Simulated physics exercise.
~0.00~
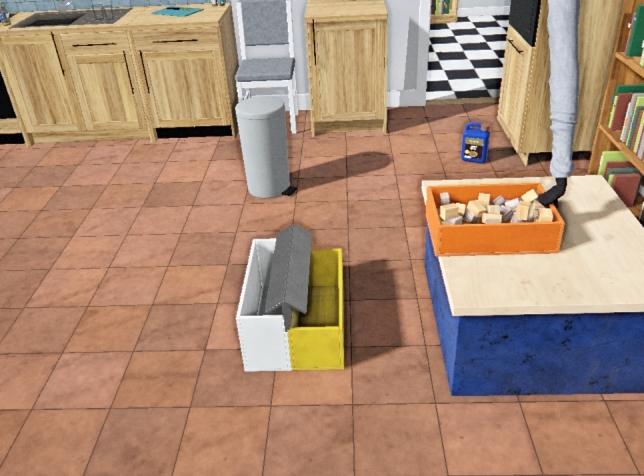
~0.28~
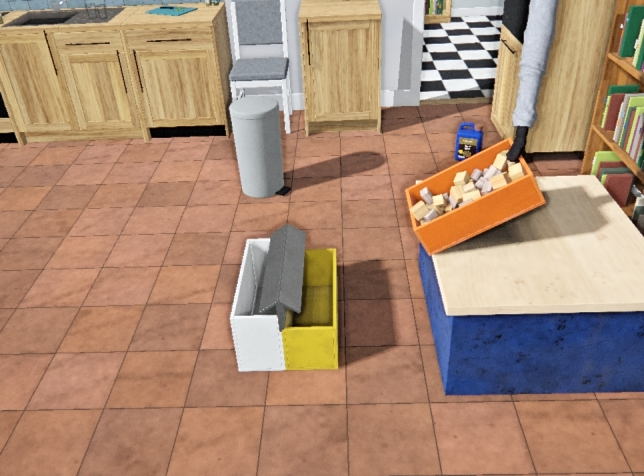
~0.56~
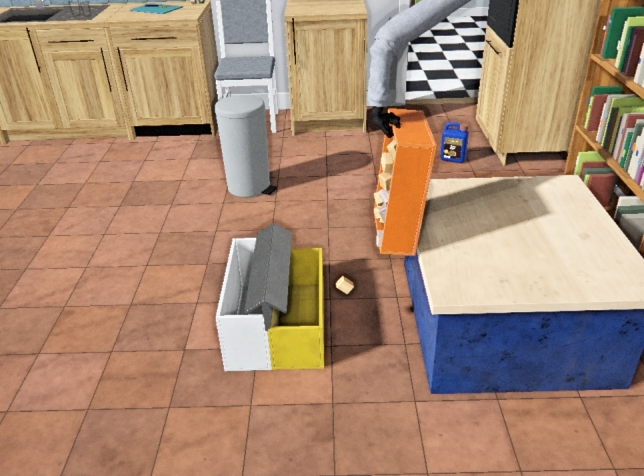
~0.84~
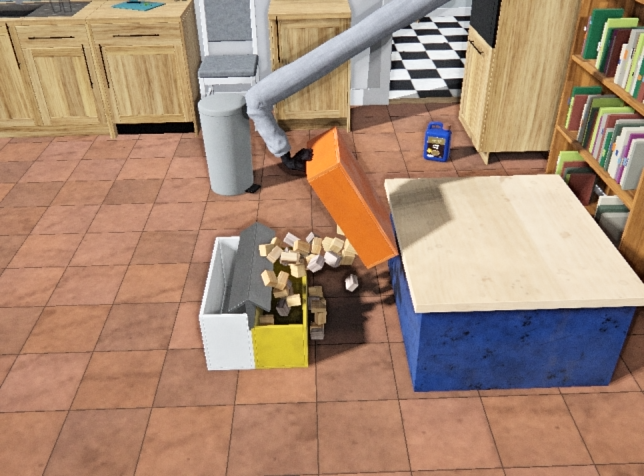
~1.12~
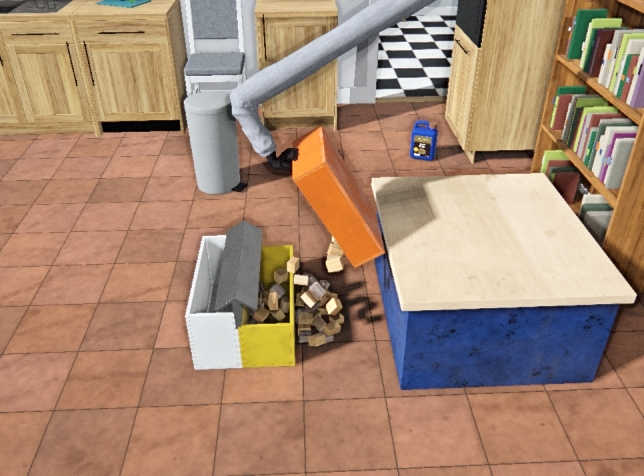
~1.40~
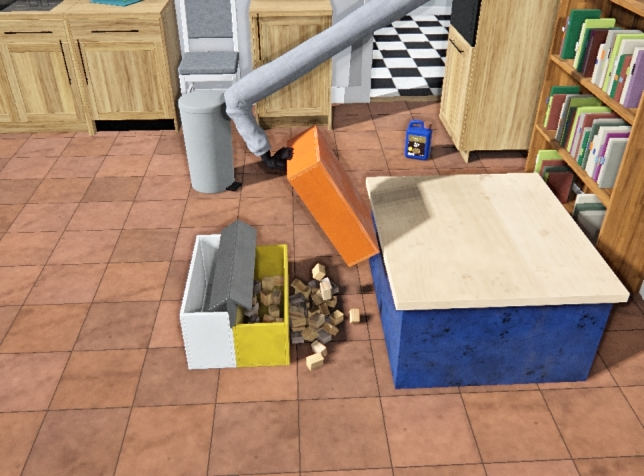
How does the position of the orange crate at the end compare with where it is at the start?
At the start the orange crate sits upright on top of the bench. By the end it is farther left, held steeply tipped off the bench's left edge.
